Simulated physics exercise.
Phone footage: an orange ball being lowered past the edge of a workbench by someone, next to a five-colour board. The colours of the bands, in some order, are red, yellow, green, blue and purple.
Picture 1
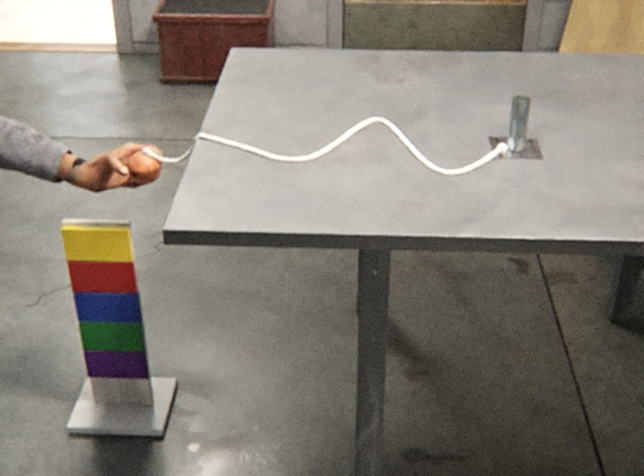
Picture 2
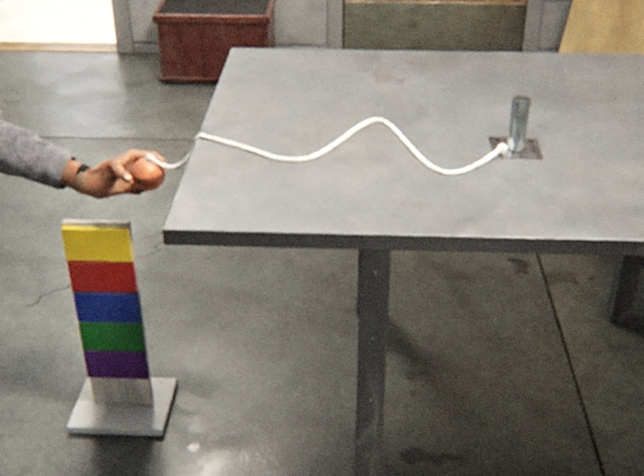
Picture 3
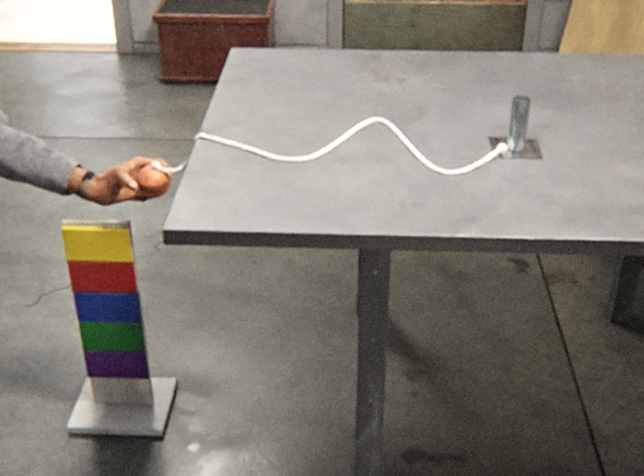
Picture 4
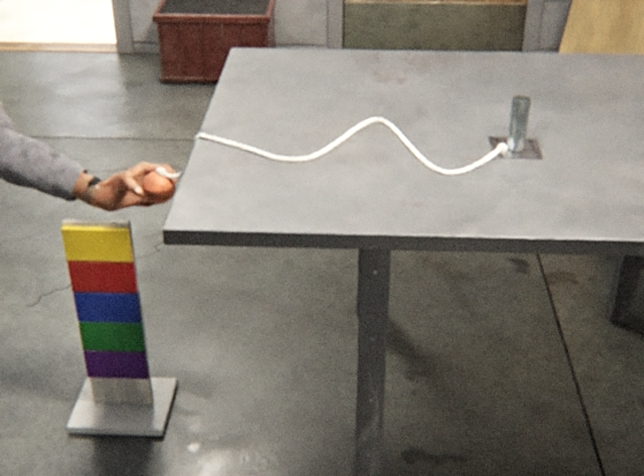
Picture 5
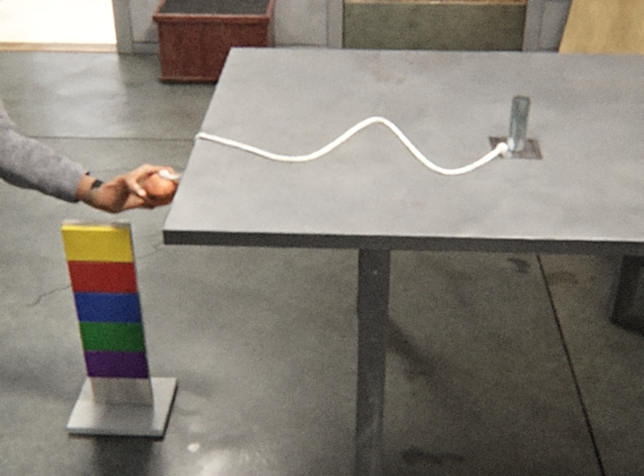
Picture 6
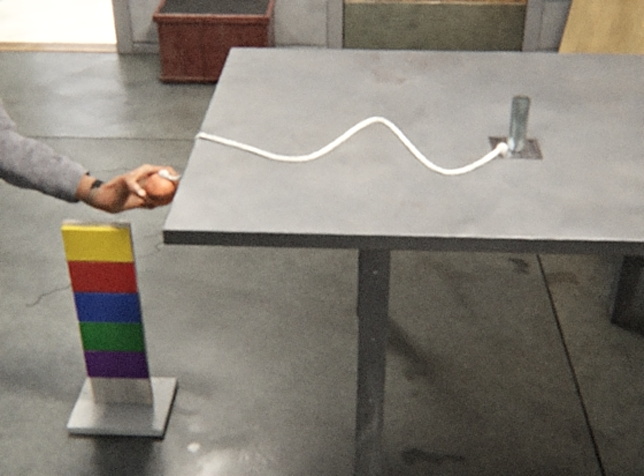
A hand holding an orange ball moving slightly right and down toward a grey table edge, the white cord on top staying still.
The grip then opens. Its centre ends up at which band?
At the green one.
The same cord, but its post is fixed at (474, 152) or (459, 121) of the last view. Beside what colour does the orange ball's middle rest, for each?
Going case by case, it's purple and then purple.
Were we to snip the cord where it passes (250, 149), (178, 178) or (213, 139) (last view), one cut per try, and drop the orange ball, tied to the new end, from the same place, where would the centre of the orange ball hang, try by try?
Taking the tries in order gives (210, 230), (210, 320) and (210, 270).
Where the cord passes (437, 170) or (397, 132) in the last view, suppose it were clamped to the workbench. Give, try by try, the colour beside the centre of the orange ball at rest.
Each in turn comes out as blue, red.
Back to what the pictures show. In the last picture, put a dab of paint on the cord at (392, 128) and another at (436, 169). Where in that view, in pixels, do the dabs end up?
At (303, 140), then (403, 144).
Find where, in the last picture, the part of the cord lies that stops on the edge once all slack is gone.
It's the bit near (332, 146).
Soon after, ball near (206, 322); level with blue.
Then, ball near (217, 340); level with green.
At rest, ball near (216, 342); level with green. Its middle rests at the green band.
